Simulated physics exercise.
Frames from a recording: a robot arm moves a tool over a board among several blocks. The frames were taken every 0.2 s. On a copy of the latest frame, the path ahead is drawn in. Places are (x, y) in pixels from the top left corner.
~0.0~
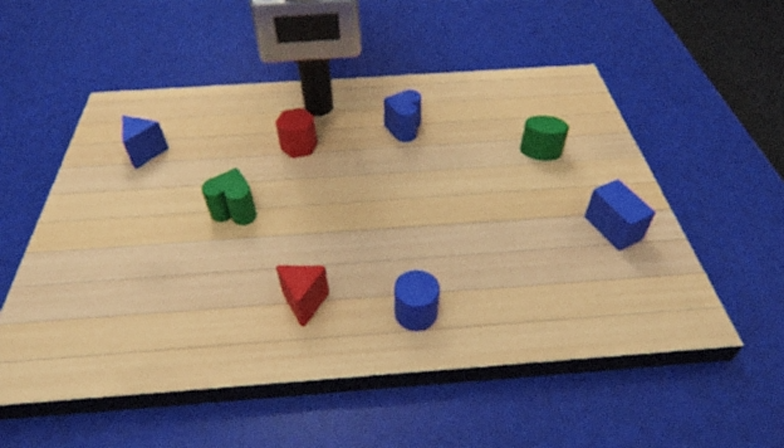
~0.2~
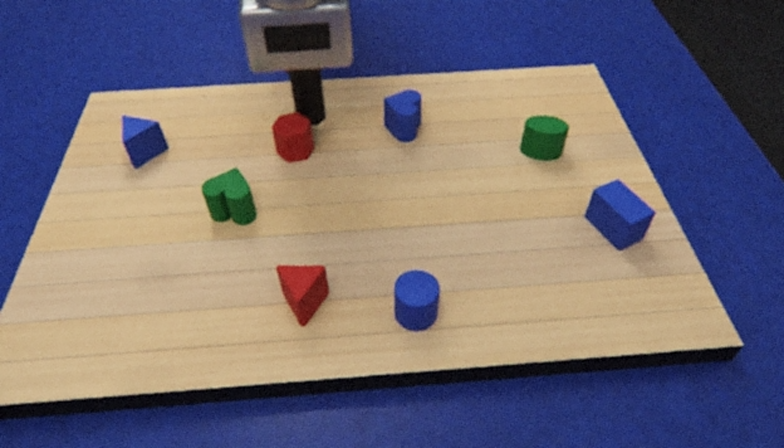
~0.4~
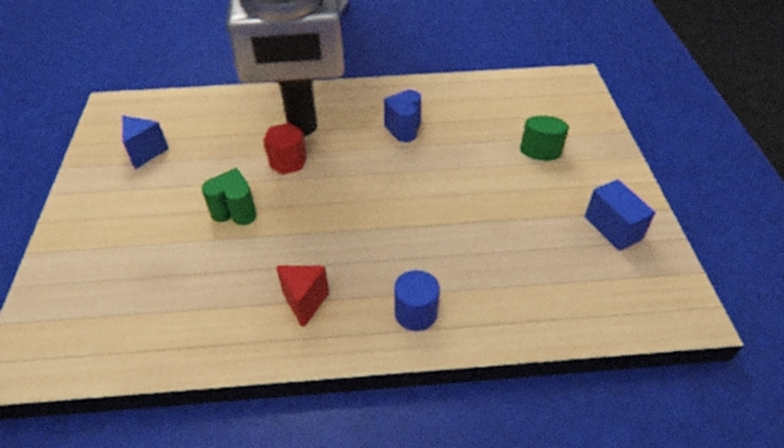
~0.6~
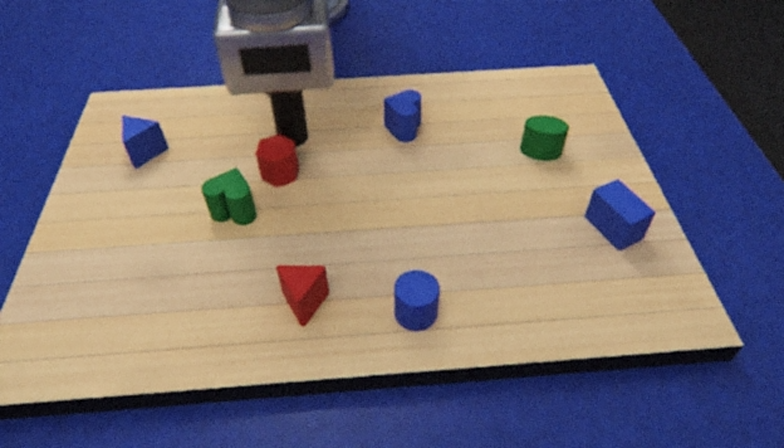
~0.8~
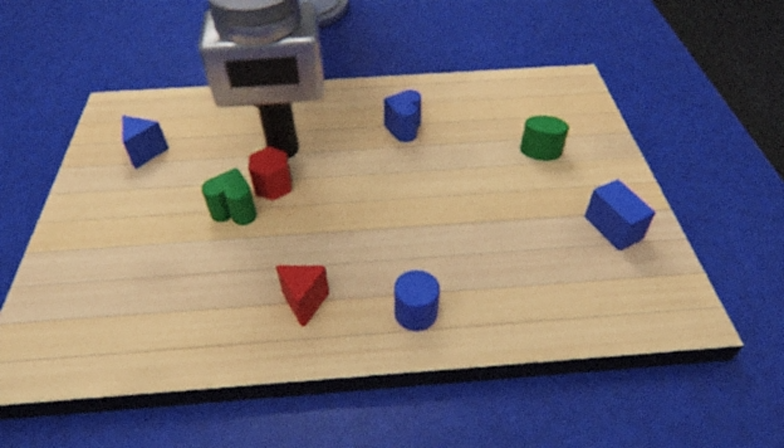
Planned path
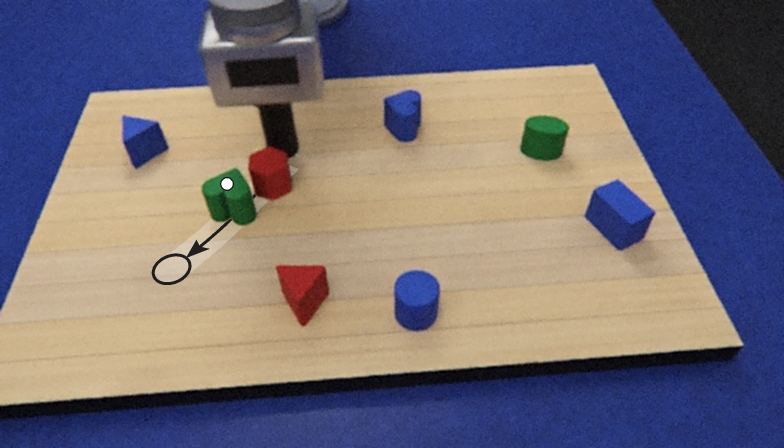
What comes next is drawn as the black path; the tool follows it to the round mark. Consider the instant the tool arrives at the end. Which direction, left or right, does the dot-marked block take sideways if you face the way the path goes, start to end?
Side: Right.
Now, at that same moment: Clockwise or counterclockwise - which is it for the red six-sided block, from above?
Looking down, it rotates anti-clockwise.
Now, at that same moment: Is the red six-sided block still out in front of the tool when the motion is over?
Final answer: No.
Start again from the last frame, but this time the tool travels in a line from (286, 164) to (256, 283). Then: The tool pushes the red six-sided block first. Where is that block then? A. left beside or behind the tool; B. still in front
Option B.
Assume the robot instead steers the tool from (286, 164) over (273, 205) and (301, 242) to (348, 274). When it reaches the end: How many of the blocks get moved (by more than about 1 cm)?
The count is two.
The line goes from (286, 164) over (254, 197) and (217, 232) to (172, 269); the dot is on the green heart block.
The first path, step by step. One third of the way, tool (250, 183); green heart block (208, 198), turned 20° clockwise; red six-sided block (250, 195), turned 45° anticlockwise.
Two thirds of the way, tool (212, 219); green heart block (167, 229), turned 35° clockwise; red six-sided block (240, 219), turned 120° anticlockwise.
At the end, tool (165, 255); green heart block (112, 257), turned 65° clockwise; red six-sided block (240, 219), turned 120° anticlockwise.
